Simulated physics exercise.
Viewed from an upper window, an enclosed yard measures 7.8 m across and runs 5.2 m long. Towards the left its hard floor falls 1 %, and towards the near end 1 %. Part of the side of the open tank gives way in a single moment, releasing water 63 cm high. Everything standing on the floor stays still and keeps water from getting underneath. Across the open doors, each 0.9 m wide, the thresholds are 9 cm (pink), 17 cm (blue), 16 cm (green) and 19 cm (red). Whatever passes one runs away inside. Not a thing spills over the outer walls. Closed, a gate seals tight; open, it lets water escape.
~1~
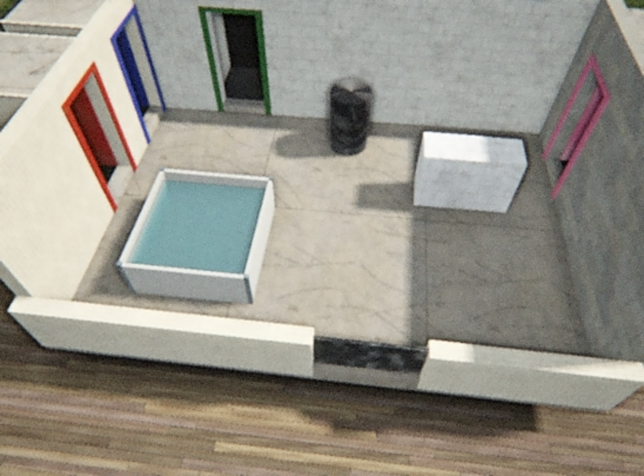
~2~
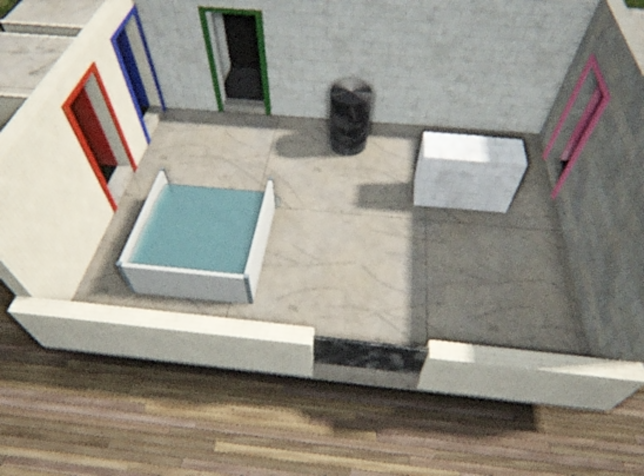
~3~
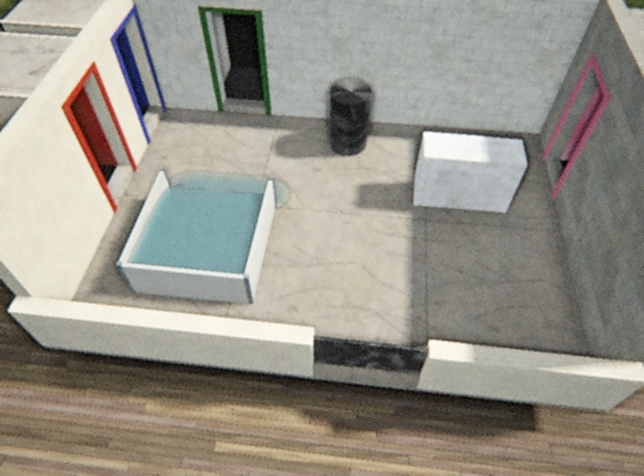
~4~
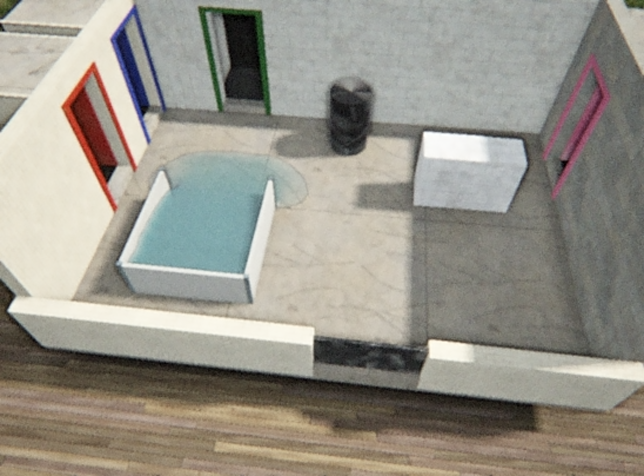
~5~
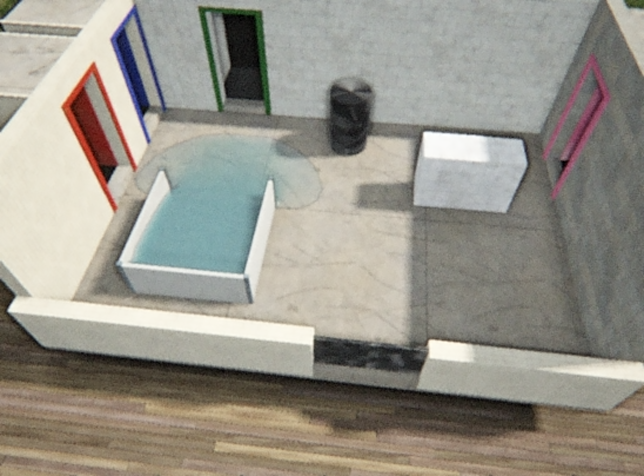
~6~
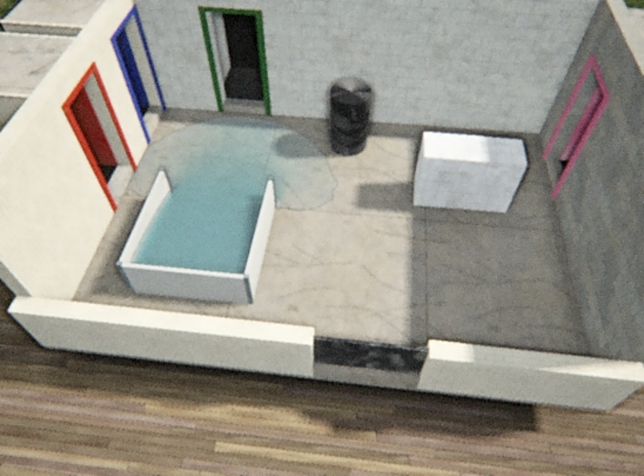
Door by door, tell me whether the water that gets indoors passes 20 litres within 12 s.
The pink door holds the inflow within the limit. The blue door lets the inflow top the limit. The green door lets the inflow top the limit. The red door holds the inflow within the limit.
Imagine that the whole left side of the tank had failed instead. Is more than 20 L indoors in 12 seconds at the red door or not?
Red: Exceeds.
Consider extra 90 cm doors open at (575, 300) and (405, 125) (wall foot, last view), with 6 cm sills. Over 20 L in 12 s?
Order as listed: Respected and respected.
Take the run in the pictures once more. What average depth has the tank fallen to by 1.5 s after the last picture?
The mean depth is some 19 cm.
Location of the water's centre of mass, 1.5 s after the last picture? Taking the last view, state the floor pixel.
Close to (233, 174) in the last picture.
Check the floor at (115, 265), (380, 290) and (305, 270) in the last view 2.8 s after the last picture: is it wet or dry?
Untouched, untouched, untouched.
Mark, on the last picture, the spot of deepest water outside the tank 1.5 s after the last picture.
Near (162, 117).
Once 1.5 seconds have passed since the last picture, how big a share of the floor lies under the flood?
I'd guess around 30 %.
Then, 0.7 s after the last picture water covers 25 % of the floor and is deepest (36 cm) near (165, 112); pink door not reached, blue door 12 cm at the sill, 0 L in, green door 34 cm at the sill, 48 L in, red door 3 cm at the sill, 0 L in.
Then, 1.5 s after the last picture water covers 30 % of the floor and is deepest (35 cm) near (162, 117); pink door not reached, blue door 30 cm at the sill, 17 L in, green door 30 cm at the sill, 120 L in, red door 2 cm at the sill, 0 L in.
Then, 2.8 s after the last picture water covers 45 % of the floor and is deepest (21 cm) near (159, 123); pink door not reached, blue door 20 cm at the sill, 62 L in, green door 19 cm at the sill, 169 L in, red door 10 cm at the sill, 0 L in.
Then, 6.3 s after the last picture water covers 90 % of the floor and is deepest (16 cm) near (65, 315); pink door 4 cm at the sill, 2 L in, blue door 9 cm at the sill, 67 L in, green door 6 cm at the sill, 173 L in, red door 9 cm at the sill, 0 L in.
Then, 11.3 s after the last picture water covers 90 % of the floor and is deepest (10 cm) near (60, 325); pink door 1 cm at the sill, 2 L in, blue door 5 cm at the sill, 68 L in, green door 2 cm at the sill, 173 L in, red door 7 cm at the sill, 0 L in.
